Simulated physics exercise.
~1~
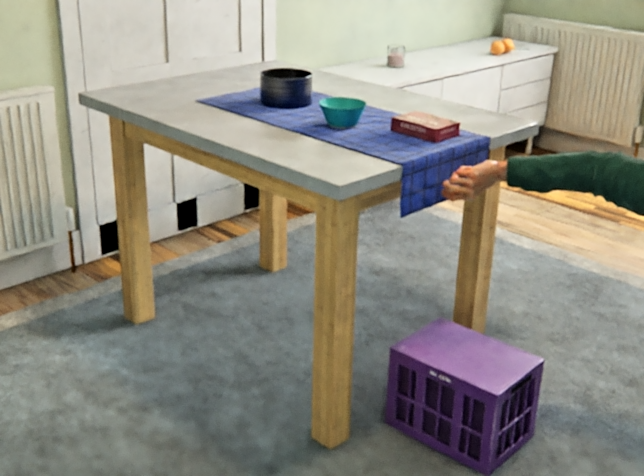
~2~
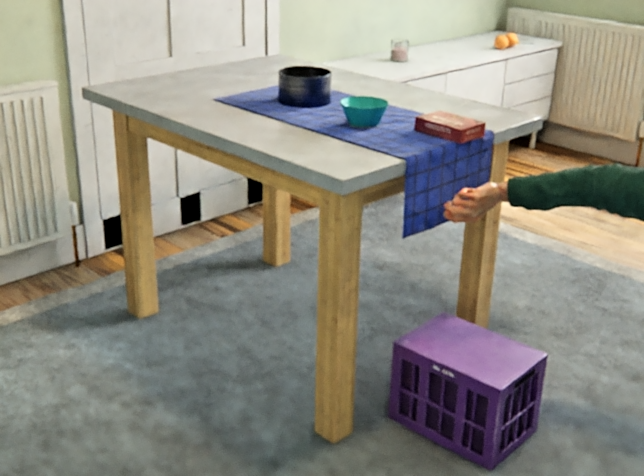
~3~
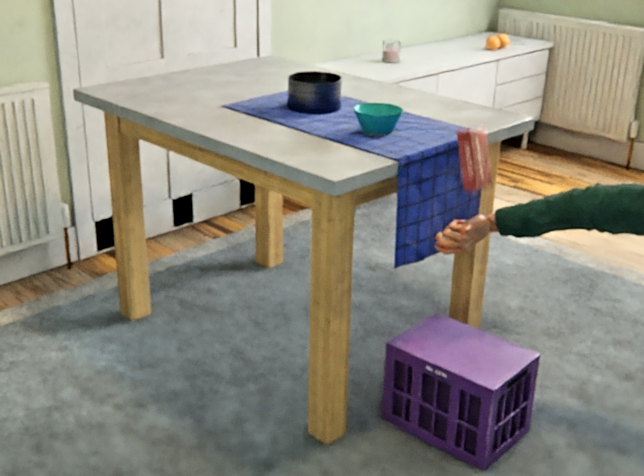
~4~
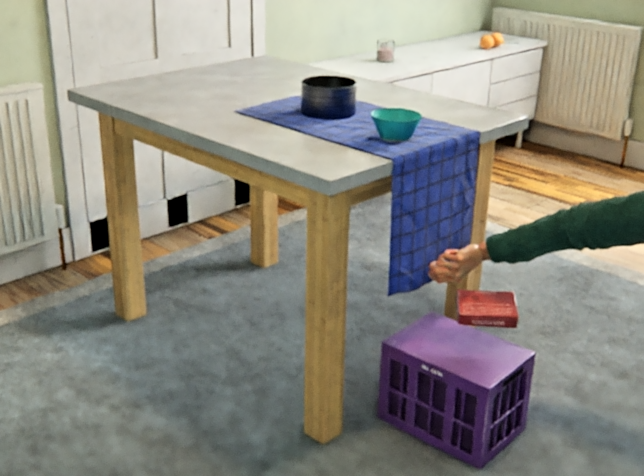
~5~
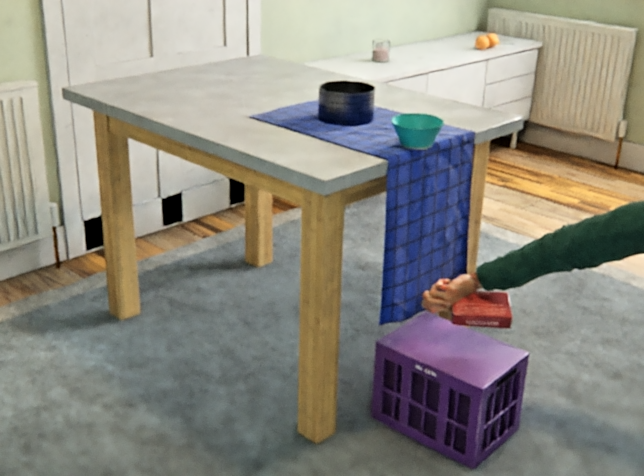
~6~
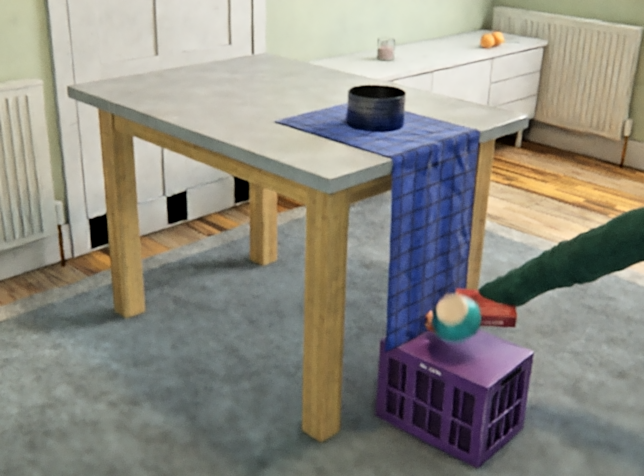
To begin with, a dark pot, a turquoise bowl and a red packet sit on a blue tablecloth laid over a table, while a hand grips its hanging end above a purple crate. The hand draws the cloth downward, and all three objects ride toward the right edge. The red packet tips over the edge and drops to the crate. As the hem reaches the crate, the bowl arrives at the table's edge, then it falls too. Finally, the bowl and packet are down by the hand at the crate, while the pot remains on the table.
